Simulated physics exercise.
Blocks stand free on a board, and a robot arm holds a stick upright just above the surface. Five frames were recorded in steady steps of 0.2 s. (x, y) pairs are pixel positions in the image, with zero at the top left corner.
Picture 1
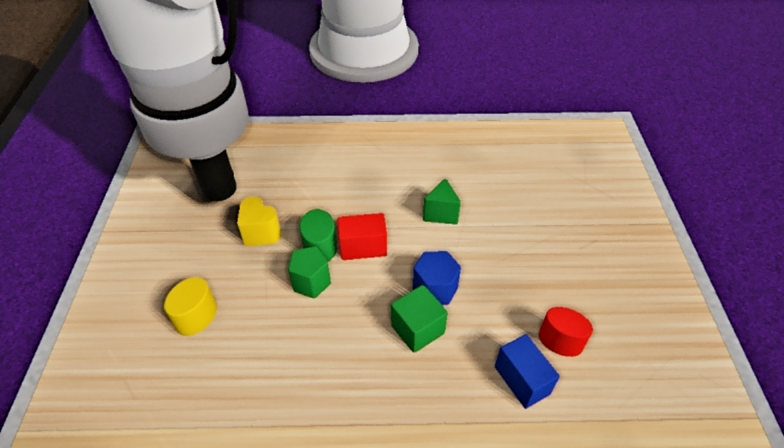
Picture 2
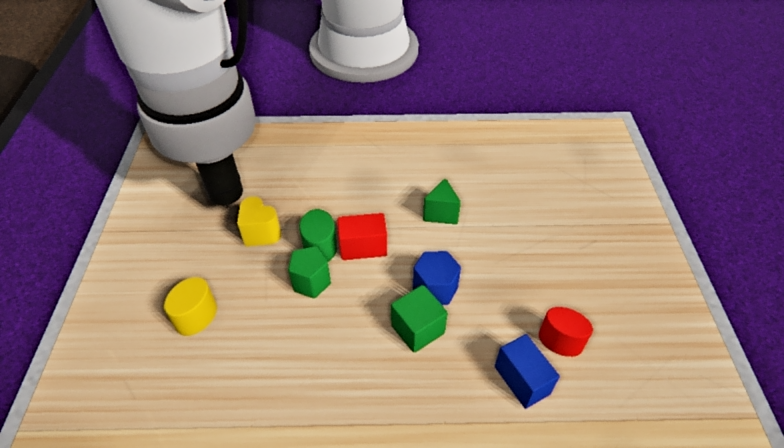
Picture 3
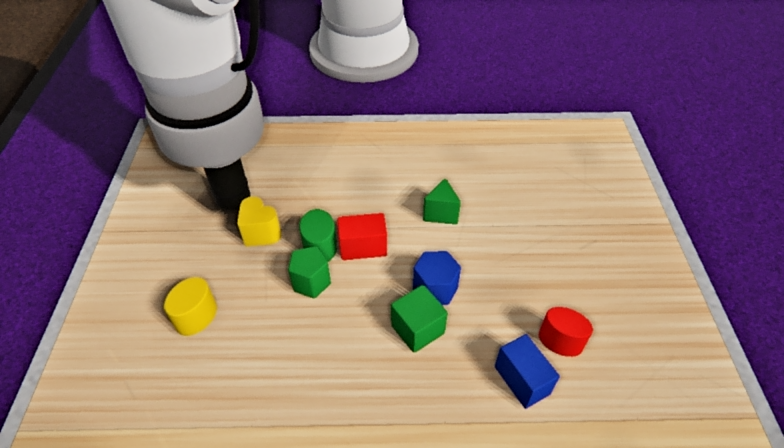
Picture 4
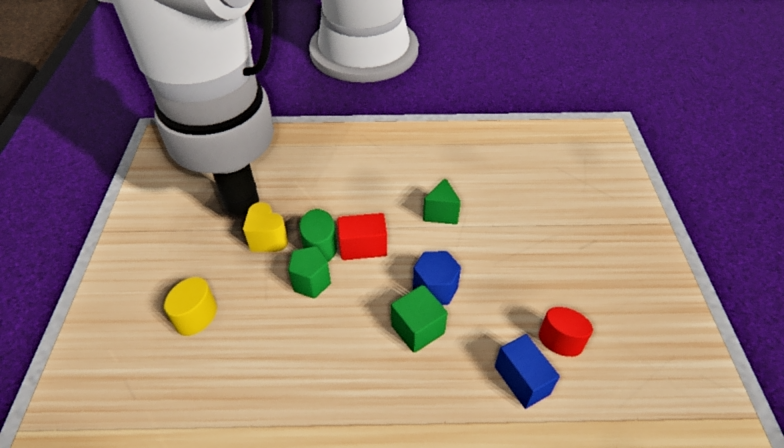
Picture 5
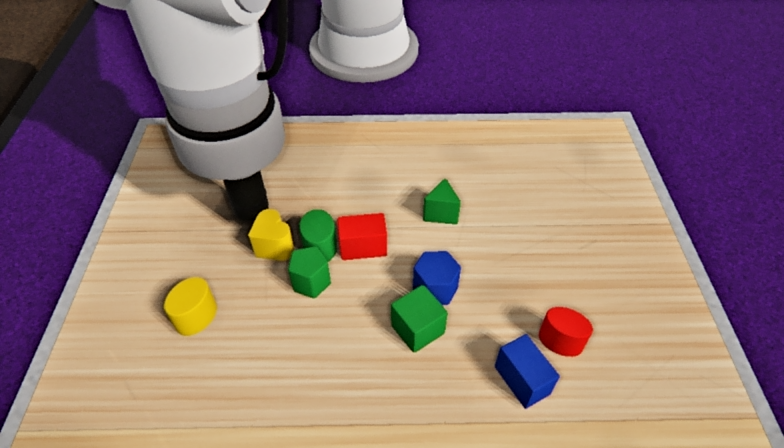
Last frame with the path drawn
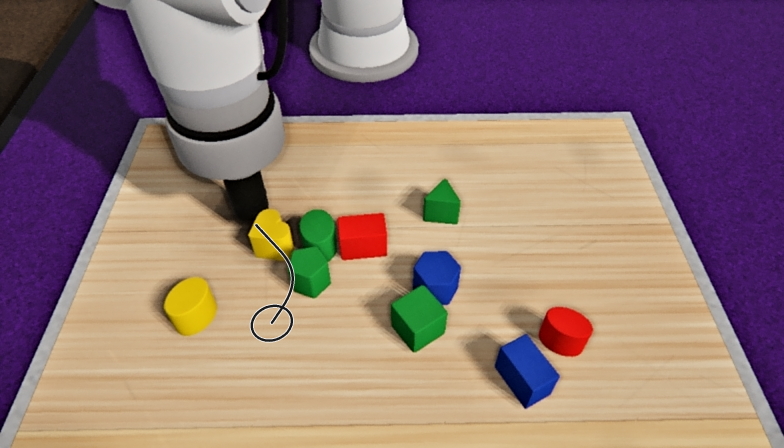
On a wooden board with scattered red, green, blue and yellow blocks, a robot arm holds a black stick upright near the upper left. The arm moves the stick slightly right and down to the yellow heart, then nudges the heart a short way toward the green blocks.
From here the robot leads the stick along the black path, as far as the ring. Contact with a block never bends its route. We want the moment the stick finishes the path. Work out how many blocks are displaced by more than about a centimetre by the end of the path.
Count: Two.
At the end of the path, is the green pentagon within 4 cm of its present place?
No, I don't think so.
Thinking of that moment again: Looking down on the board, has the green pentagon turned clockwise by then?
No, I don't think so.
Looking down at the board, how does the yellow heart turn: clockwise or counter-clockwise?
Answer: With the clock.
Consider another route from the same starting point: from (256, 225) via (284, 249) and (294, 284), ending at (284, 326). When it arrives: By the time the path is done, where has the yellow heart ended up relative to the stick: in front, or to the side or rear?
It stays ahead.
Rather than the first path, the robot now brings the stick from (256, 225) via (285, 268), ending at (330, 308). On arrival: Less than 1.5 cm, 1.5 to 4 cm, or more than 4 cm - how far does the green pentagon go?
The green pentagon moves over 4 cm.
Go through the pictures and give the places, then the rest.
In the first picture, lower end of the stick (220, 190), tops of blocks, yellow heart (255, 212), green pentagon (307, 261), green oval (317, 225).
In the second picture, stick (226, 194), blocks as before.
In the third picture, stick (233, 198), blocks as before.
In the fourth picture, stick (242, 203), yellow heart (262, 218).
In the fifth picture, stick (252, 209), yellow heart (269, 225), green pentagon (307, 261), green oval (317, 225).
The drawn path runs from (256, 225) over (280, 251) and (292, 284) to (272, 323).
The first path, step by step. One third of the way, stick (277, 236); yellow heart (285, 257), turned 30° clockwise; green pentagon (315, 275), turned 50° anticlockwise.
Two thirds of the way, stick (288, 270); yellow heart (287, 295), turned 65° clockwise; green pentagon (326, 296).
At the end, stick (267, 308); yellow heart (276, 335), turned 40° clockwise; green pentagon (327, 300), turned 135° anticlockwise; green oval not moved.
